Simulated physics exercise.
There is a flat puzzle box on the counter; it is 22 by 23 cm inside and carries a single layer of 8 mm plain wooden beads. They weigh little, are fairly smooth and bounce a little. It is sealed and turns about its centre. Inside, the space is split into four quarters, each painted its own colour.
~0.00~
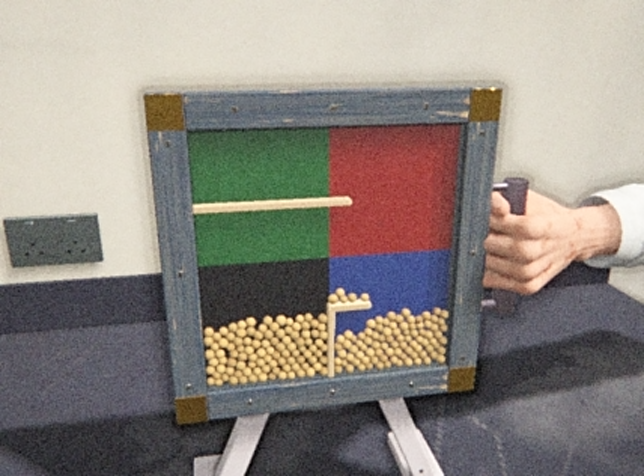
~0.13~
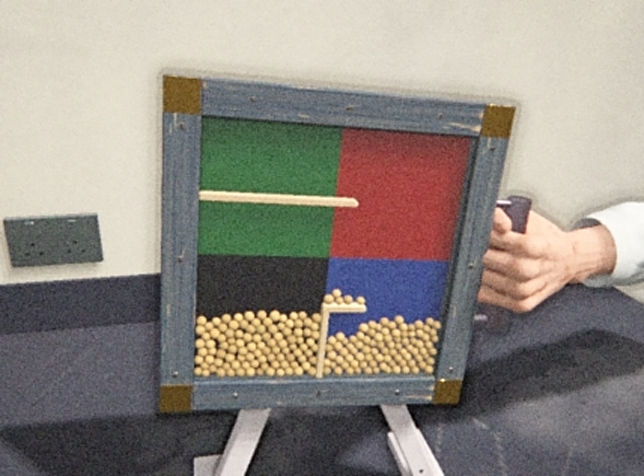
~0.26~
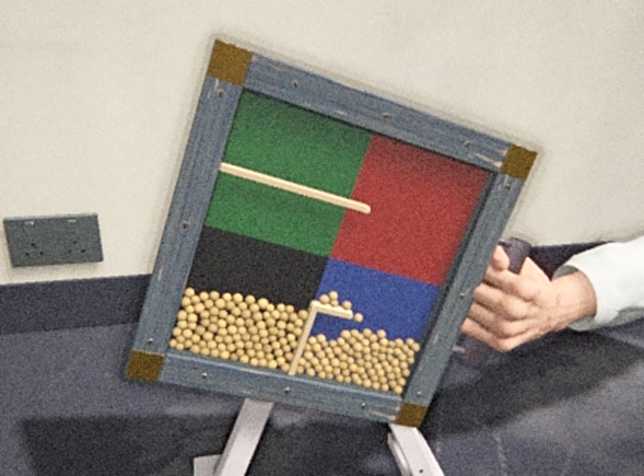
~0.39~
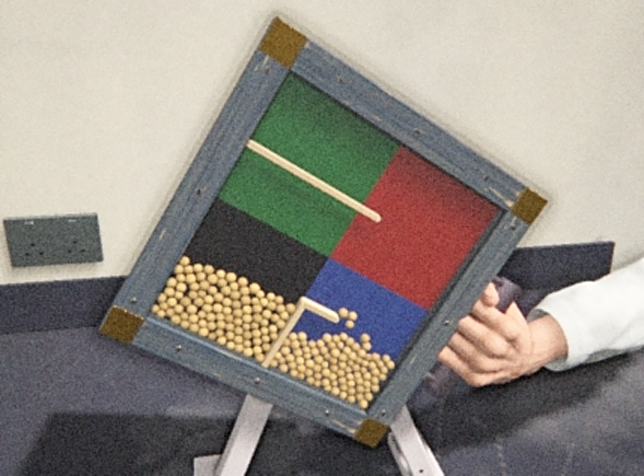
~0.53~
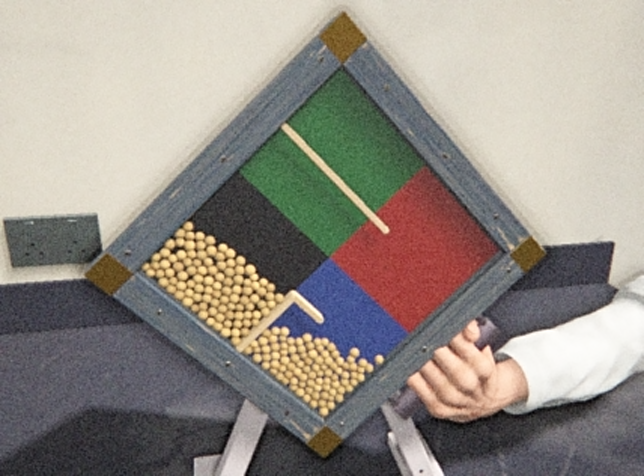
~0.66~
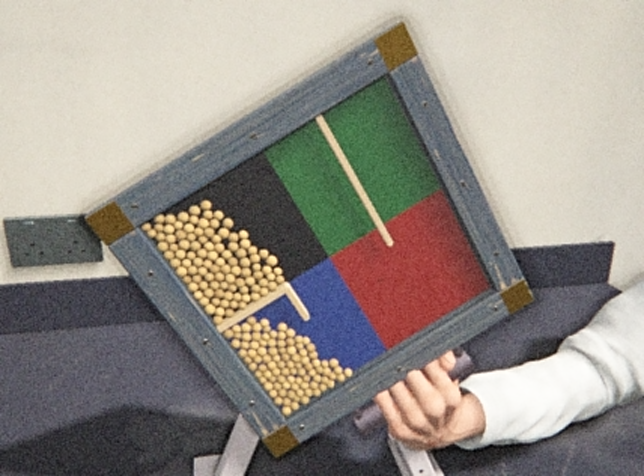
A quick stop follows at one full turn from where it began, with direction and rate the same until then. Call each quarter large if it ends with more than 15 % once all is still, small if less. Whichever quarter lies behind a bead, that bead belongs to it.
Blue quarter: Large; green quarter: Large; red quarter: Small; black quarter: Large.
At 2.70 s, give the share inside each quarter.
Blue quarter: 0; green quarter: 70; red quarter: 30; black quarter: 0.
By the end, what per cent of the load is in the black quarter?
Share ending there: Approx. 35 %.
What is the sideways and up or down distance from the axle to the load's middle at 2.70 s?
Roughly 8 cm to the left of the axle and 3 cm below it.
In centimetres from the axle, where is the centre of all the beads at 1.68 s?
The middle sits about 6 centimetres left and 6 centimetres below the axle.
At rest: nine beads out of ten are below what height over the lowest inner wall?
Estimate: 20 cm or so.
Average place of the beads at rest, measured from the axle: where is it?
Offset from axle: Approx. 3 cm left, 3 cm below.
After 2.70 s it has turned 270°, the beads' middle is 8 cm left of and 3 cm below the axle; by quarter, green 70 %, red 30 %.
After 3.65 s it has turned 360°, the beads' middle is 5 cm left of and 1 cm above the axle; by quarter, blue 10 %, green 45 %, red 10 %, black 35 %.
In the end, by 5.2 s, blue 25 %, green 40 %, red 0 %, black 35 %.
